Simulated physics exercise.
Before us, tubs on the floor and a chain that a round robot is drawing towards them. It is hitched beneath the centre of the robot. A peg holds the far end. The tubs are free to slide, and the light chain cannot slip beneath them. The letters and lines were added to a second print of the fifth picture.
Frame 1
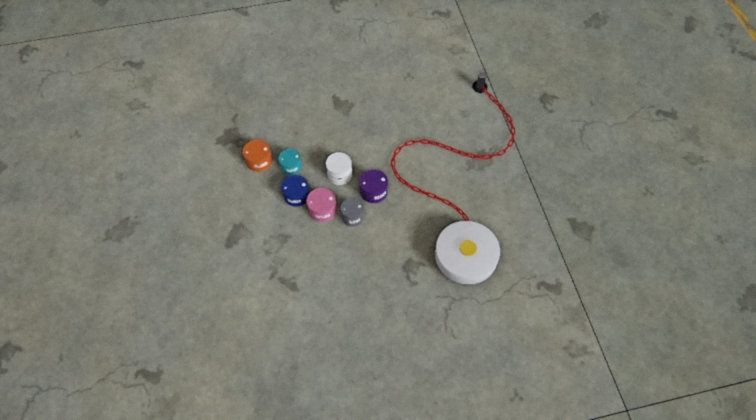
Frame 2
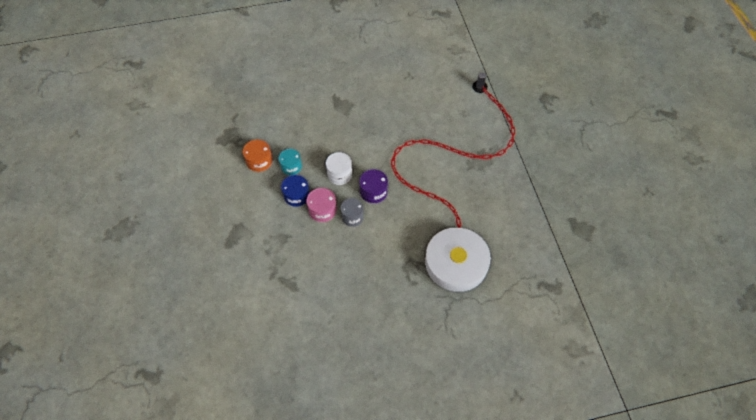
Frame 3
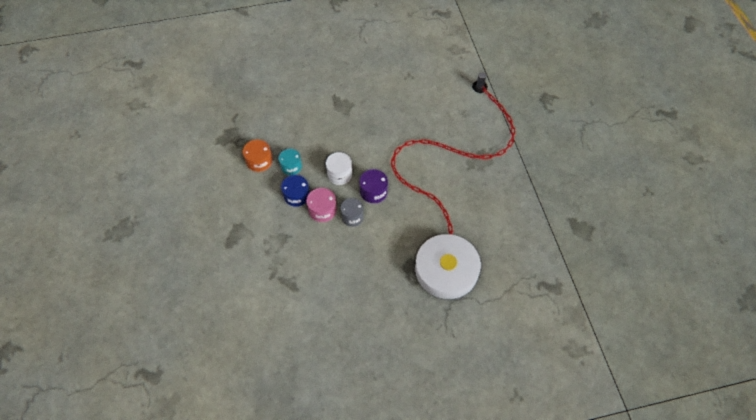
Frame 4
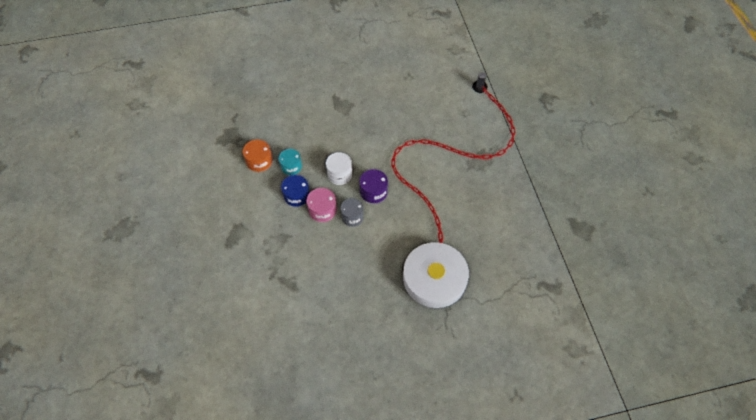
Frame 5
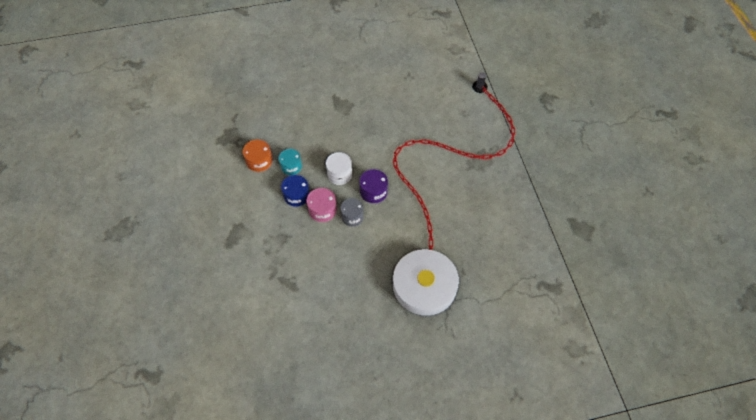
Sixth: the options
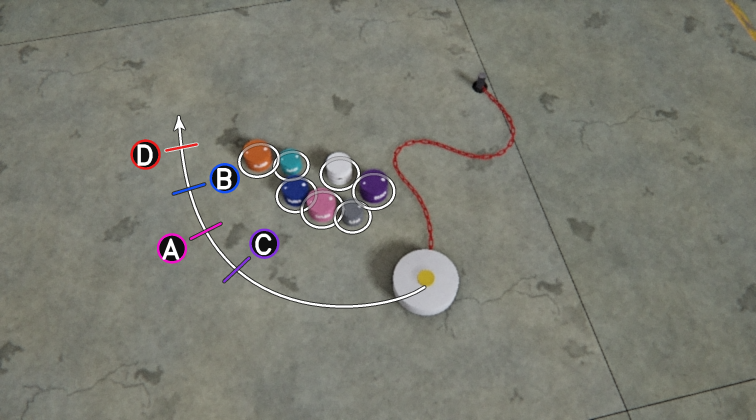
In the video, a white round robot with a yellow centre slides slowly down and to the left across a grey floor, drawing a red chain that runs from a black peg, while the small coloured tubs nearby stay still.
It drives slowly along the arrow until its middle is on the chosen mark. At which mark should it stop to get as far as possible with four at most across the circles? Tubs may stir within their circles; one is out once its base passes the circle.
It can go as far as B.
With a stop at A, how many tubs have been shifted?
By then, none.
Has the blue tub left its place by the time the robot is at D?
Yes.
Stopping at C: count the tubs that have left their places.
By then, none.
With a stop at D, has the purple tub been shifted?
Yes.
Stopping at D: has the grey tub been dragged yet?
Yes.
On the marked copy, A at (206, 231); B at (189, 189); C at (237, 270); D at (182, 147); the route from (425, 287) via (231, 265) to (179, 117).
Following B. Soon after the start, robot (316, 300).
Later, robot (221, 252).
In the end, robot (186, 183); pink tub (320, 198); grey tub (345, 195); purple tub (369, 183); two over the rings.
As for the rest, A is within the limit but short; C is within the limit but short; D has six over the rings.
